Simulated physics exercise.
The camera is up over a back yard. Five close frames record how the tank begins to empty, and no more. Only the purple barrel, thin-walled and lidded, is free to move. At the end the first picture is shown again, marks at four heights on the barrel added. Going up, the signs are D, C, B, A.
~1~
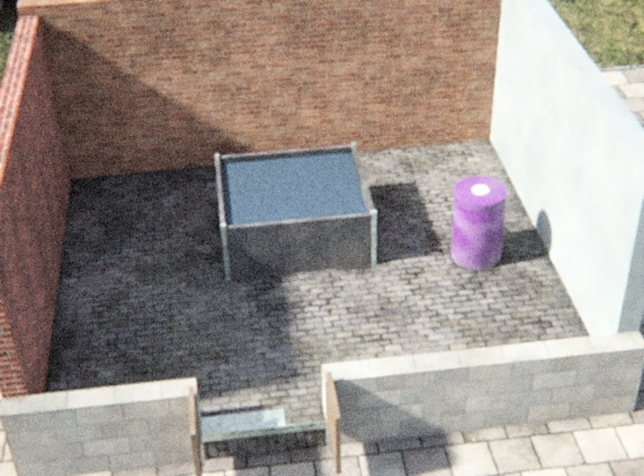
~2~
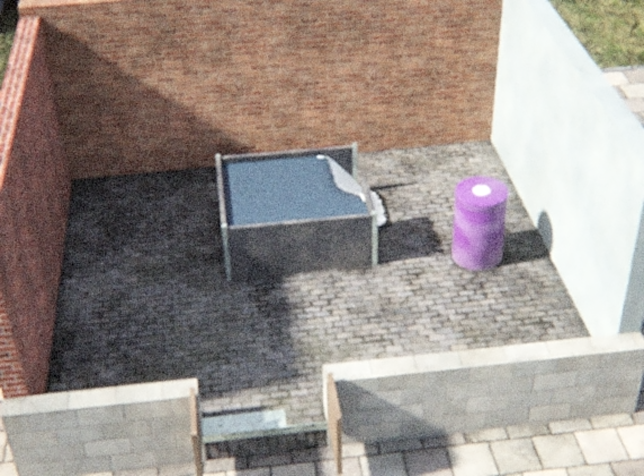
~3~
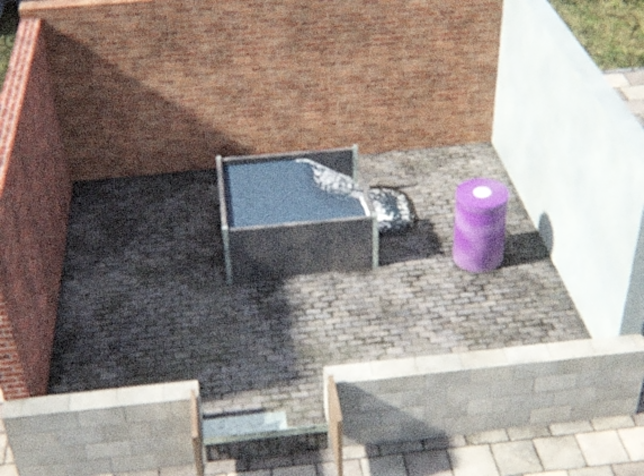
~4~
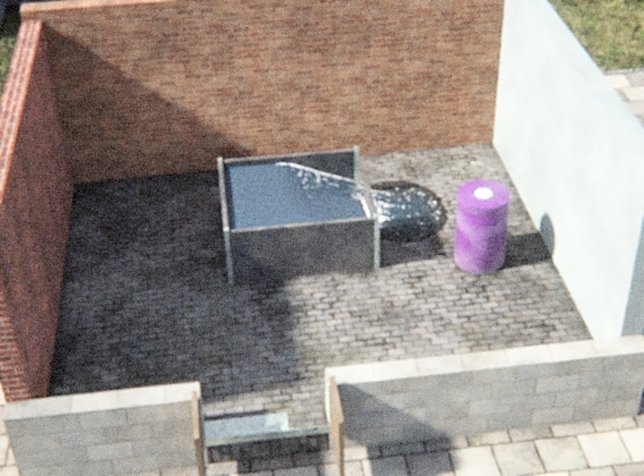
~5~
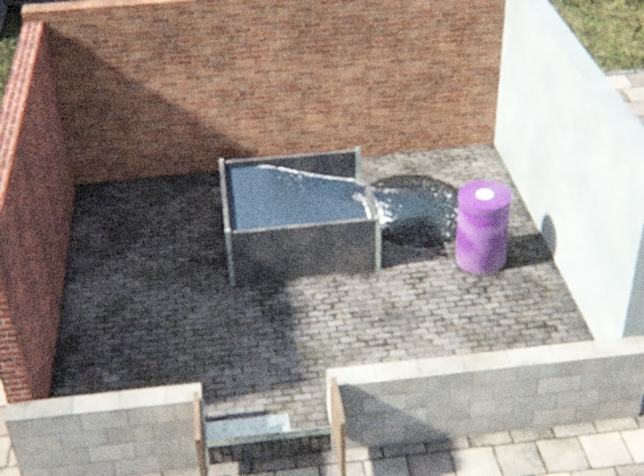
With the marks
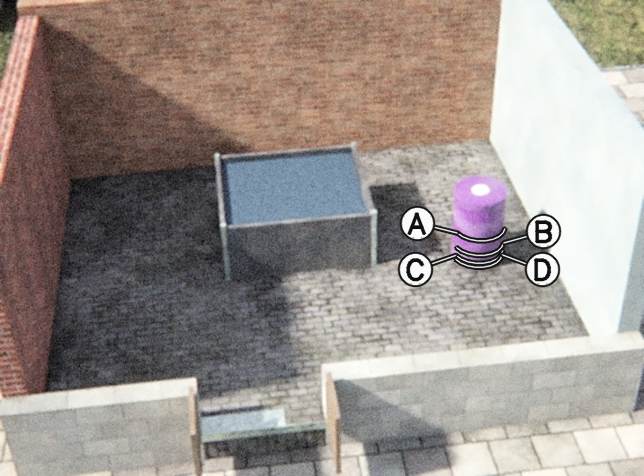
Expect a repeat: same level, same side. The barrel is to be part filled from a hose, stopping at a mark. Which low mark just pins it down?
B will do.
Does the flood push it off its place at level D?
Yes.
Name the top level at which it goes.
C it is.
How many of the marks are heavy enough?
Two of the four.
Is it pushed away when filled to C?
Yes.
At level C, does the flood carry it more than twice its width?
No, less.
On the marked copy, A at (485, 240); B at (484, 255); C at (483, 263); D at (483, 267); from the bottom up D, C, B, A.
With A, it does not move.
With B, it does not move.
With C, it is pushed about half its own width away.
With D, it is pushed about twice its own width away.
